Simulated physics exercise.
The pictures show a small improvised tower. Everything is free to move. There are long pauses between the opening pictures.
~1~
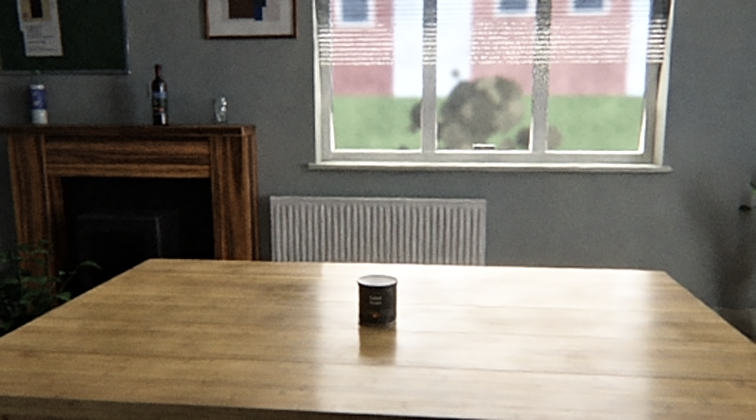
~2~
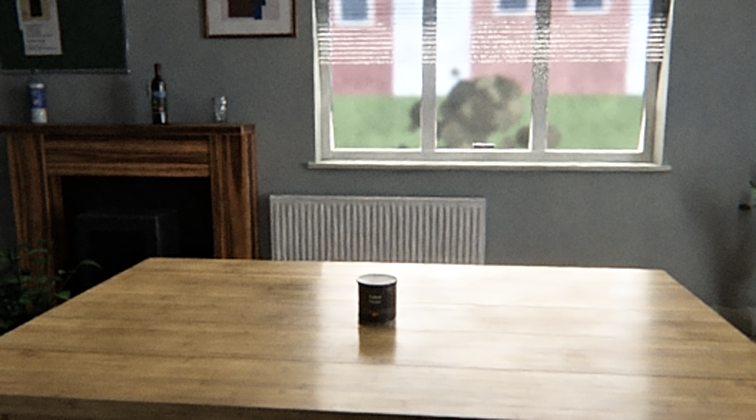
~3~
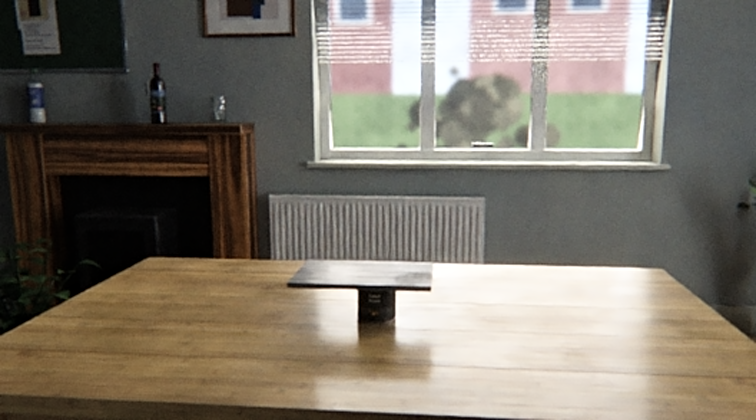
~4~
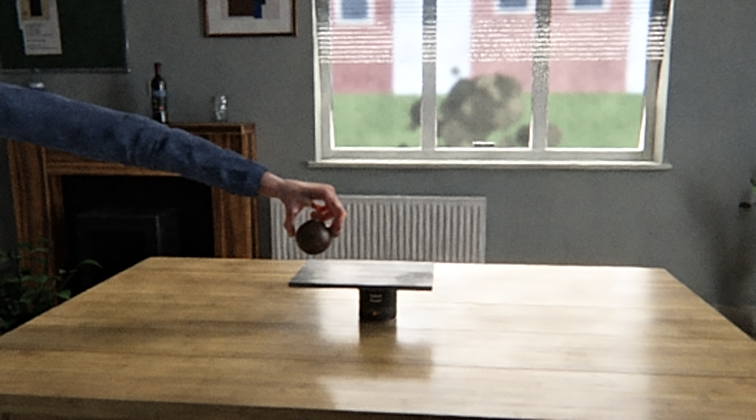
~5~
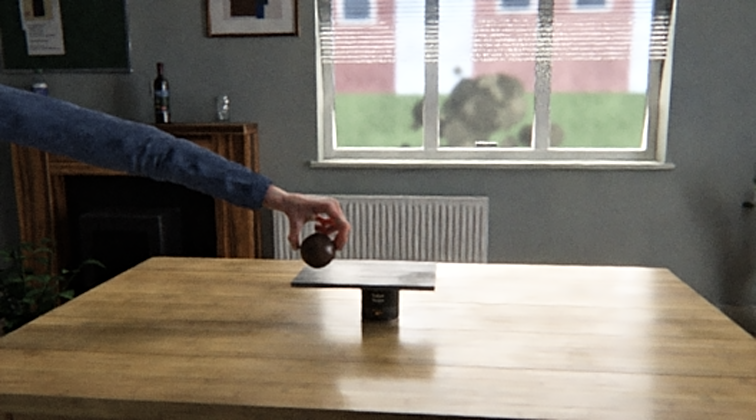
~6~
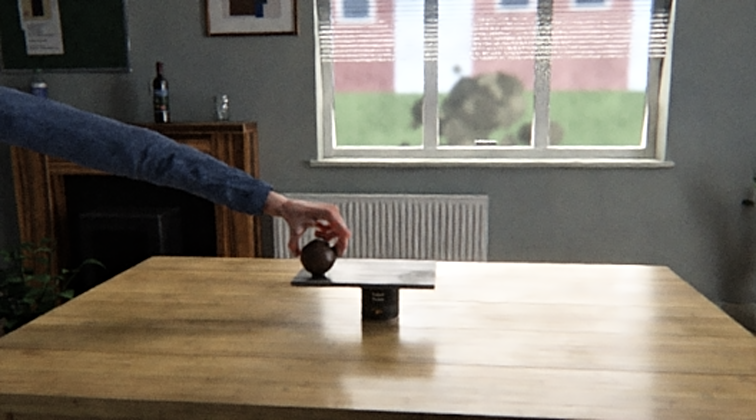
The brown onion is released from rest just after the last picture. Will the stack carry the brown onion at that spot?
The stack loses its balance.
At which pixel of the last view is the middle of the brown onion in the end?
Near (275, 303).
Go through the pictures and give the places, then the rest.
In the first picture, the last thing is not in view yet.
In the second picture, the last thing is not in view yet.
In the third picture, the last thing is not in view yet; grey board (364, 275).
In the fourth picture, still above its spot; brown onion (314, 237); grey board (365, 274).
In the fifth picture, still above its spot; brown onion (318, 250); grey board (368, 274).
In the sixth picture, in place under the hand; brown onion (318, 257); grey board (368, 273).
Then, 0.30 s on from there, brown onion now fallen; grey board turned 27° from how it was put.
Then, 0.50 s on from there, grey board turned 42° from how it was put.
Then, 0.60 s on from there, grey board turned 35° from how it was put.
Then, 1.50 s on from there, grey board turned 32° from how it was put.
In the end, fallen, brown onion; moved from the start, grey board; black tin unmoved. At the end, from the last picture's camera, brown onion near (274, 303). The stack comes apart.
